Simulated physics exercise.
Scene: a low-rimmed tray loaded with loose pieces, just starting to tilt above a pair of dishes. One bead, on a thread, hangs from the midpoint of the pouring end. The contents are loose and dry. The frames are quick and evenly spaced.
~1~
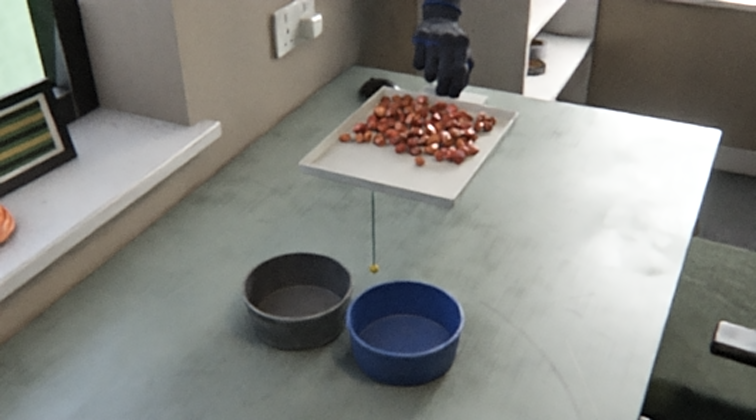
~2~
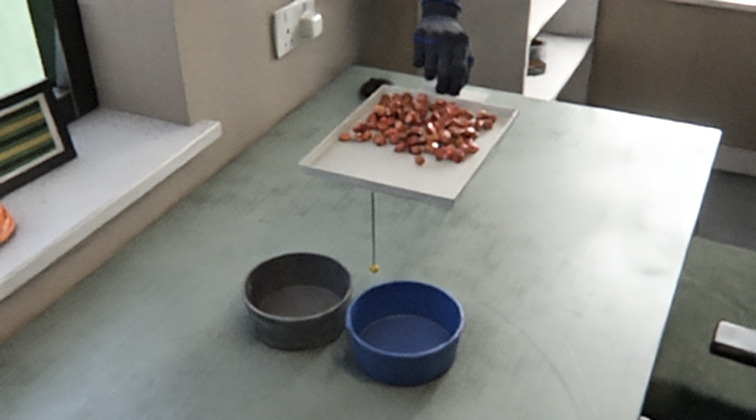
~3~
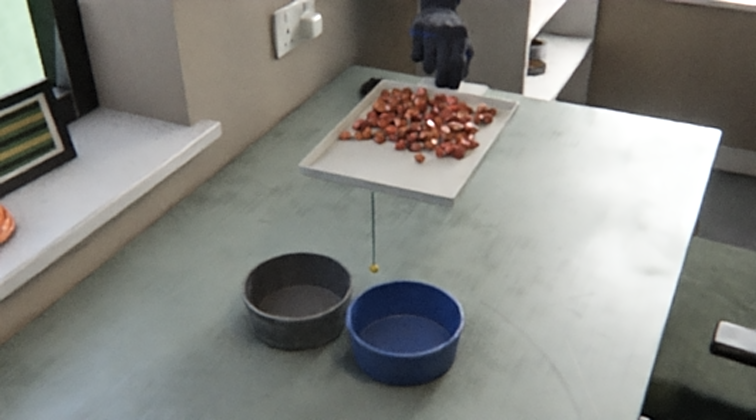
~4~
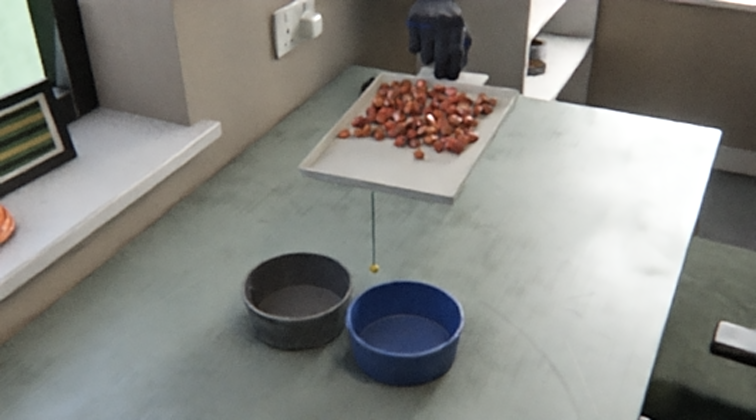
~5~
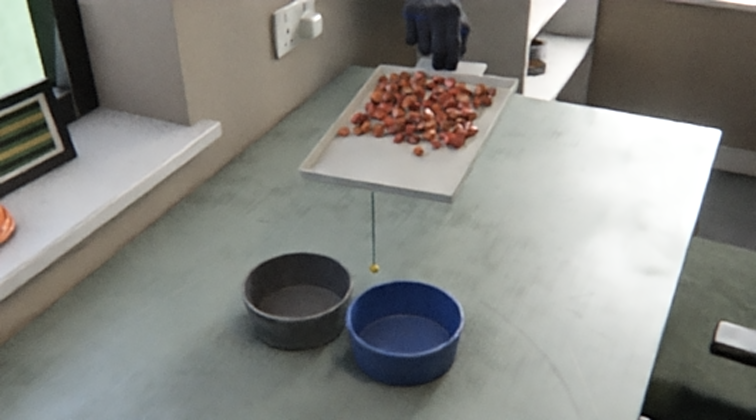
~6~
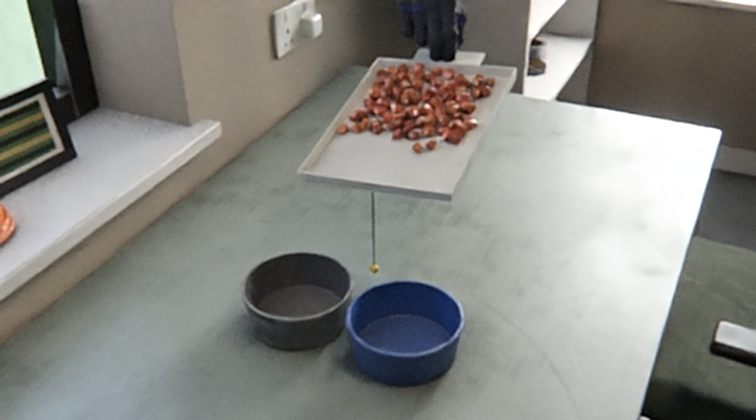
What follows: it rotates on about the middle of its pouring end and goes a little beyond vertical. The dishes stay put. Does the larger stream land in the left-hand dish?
Yes.
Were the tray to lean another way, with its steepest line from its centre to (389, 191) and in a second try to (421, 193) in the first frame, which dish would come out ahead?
One: The dish on the right. Two: The right one.
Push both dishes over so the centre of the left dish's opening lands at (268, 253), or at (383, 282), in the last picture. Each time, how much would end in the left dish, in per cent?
In order, 40 % and 20 %.
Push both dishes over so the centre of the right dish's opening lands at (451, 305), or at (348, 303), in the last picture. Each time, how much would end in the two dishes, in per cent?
About 80 % and 60 %.
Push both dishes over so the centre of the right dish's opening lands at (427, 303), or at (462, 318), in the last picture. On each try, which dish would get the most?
The dish to the left; the dish to the left.
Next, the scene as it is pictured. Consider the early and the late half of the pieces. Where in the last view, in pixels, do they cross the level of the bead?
The opening half passes (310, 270), the closing half (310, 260).
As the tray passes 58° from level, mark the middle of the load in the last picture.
Look about (341, 154) in the last picture.
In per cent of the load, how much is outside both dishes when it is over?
Close to 0 percent, I reckon.
Soon after the last picture, tray tipped steeply; nearly all on the tray; a stray few in the left dish; a small part in the air.
A little later, tray tipped right over; about a quarter on the tray; a stray few in the right dish; about half in the left dish; a stray few outside both; a small part in the air.
Later still, tray tipped past a quarter turn; a small part in the right dish; nearly all in the left dish; a small part outside both; a stray few in the air.
At rest, tray tipped past a quarter turn; a small part in the right dish; nearly all in the left dish; a small part outside both; a stray few in the air.
